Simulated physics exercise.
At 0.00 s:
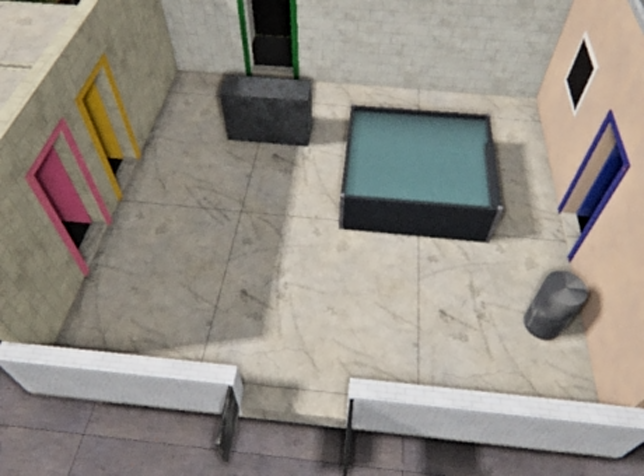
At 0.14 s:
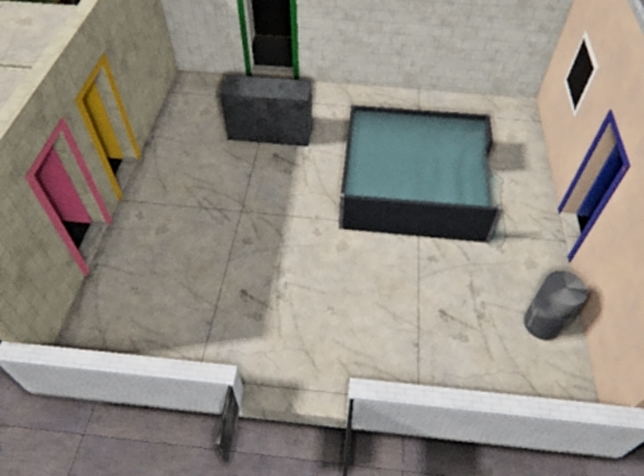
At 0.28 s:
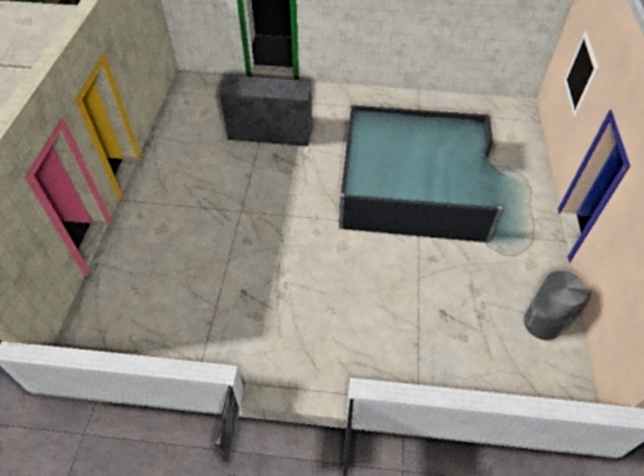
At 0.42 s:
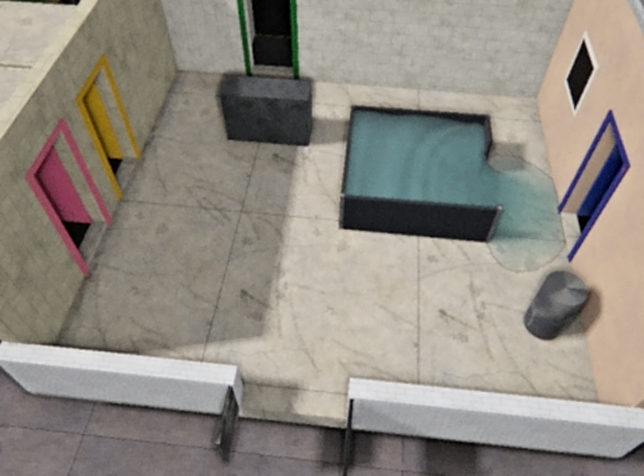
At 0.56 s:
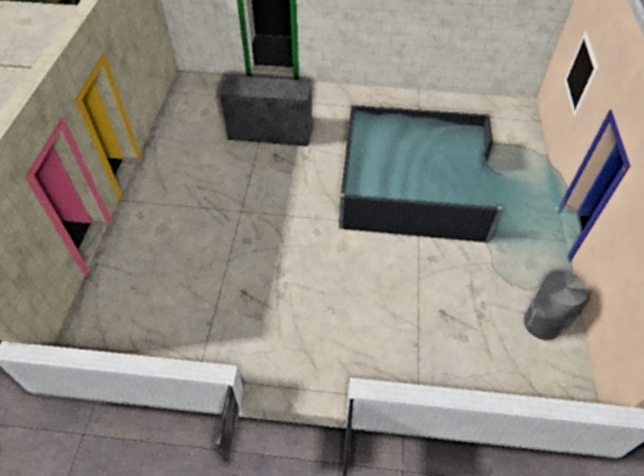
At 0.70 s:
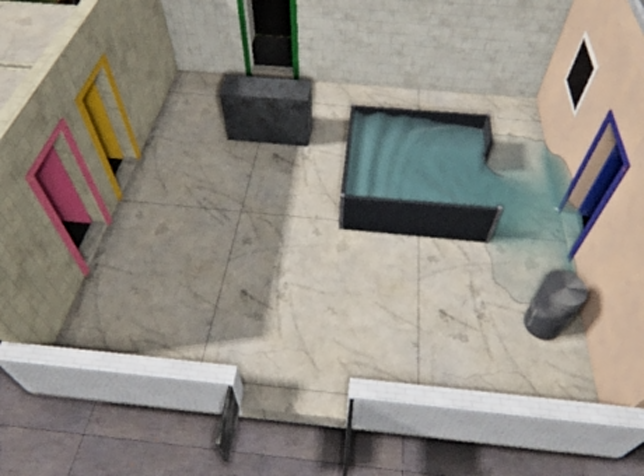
To begin with, a dark-walled tank of still teal water stands in a paved yard with pink, yellow, green and blue doorways. Part of its right side gives way, and water pours through the gap, spreading rightward across the paving to the blue doorway and nearer the grey cylinder.
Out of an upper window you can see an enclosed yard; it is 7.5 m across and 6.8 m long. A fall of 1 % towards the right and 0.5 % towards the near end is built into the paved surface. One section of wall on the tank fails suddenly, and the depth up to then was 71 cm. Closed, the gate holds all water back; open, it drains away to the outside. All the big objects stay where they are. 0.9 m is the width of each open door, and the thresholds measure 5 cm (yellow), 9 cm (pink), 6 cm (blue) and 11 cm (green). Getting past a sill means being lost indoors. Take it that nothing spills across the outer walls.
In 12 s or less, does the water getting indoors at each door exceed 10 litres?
Outcome: Yellow door: Limit not crossed, pink door: Limit not crossed, blue door: Limit crossed, green door: Limit not crossed.
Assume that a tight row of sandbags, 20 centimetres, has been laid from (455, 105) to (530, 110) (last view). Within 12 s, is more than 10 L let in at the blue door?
Result at blue: Limit broken.
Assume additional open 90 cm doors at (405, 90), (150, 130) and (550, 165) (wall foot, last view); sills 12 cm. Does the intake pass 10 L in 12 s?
In turn: Below, under, above.
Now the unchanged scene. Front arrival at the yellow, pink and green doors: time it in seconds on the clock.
Yellow = 7.0 s, pink = 7.0 s, green = 3.6 s.
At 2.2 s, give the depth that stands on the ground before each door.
You'd get yellow at 0 cm, pink at 0 cm, blue at 39 cm, and green at 0 cm.
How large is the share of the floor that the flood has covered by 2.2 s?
Wet share: Near 20 percent.
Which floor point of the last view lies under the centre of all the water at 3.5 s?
Its balance point lies near (455, 199).
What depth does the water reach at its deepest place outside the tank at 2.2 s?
About 44 cm at most.
After 1.4 s water covers 10 % of the floor and is deepest (50 cm) near (550, 209); yellow door not reached, pink door not reached, blue door 41 cm at the sill, 270 L in, green door not reached.
After 2.2 s water covers 20 % of the floor and is deepest (44 cm) near (550, 209); yellow door not reached, pink door not reached, blue door 39 cm at the sill, 568 L in, green door not reached.
After 3.5 s water covers 40 % of the floor and is deepest (26 cm) near (559, 317); yellow door not reached, pink door not reached, blue door 25 cm at the sill, 856 L in, green door not reached.
After 7.0 s water covers 85 % of the floor and is deepest (16 cm) near (558, 307); yellow door 1 cm at the sill, 0 L in, pink door not reached, blue door 15 cm at the sill, 1123 L in, green door 3 cm at the sill, 0 L in.
After 12.0 s water covers 95 % of the floor and is deepest (9 cm) near (593, 428); yellow door 4 cm at the sill, 0 L in, pink door 6 cm at the sill, 0 L in, blue door 8 cm at the sill, 1196 L in, green door 5 cm at the sill, 0 L in.
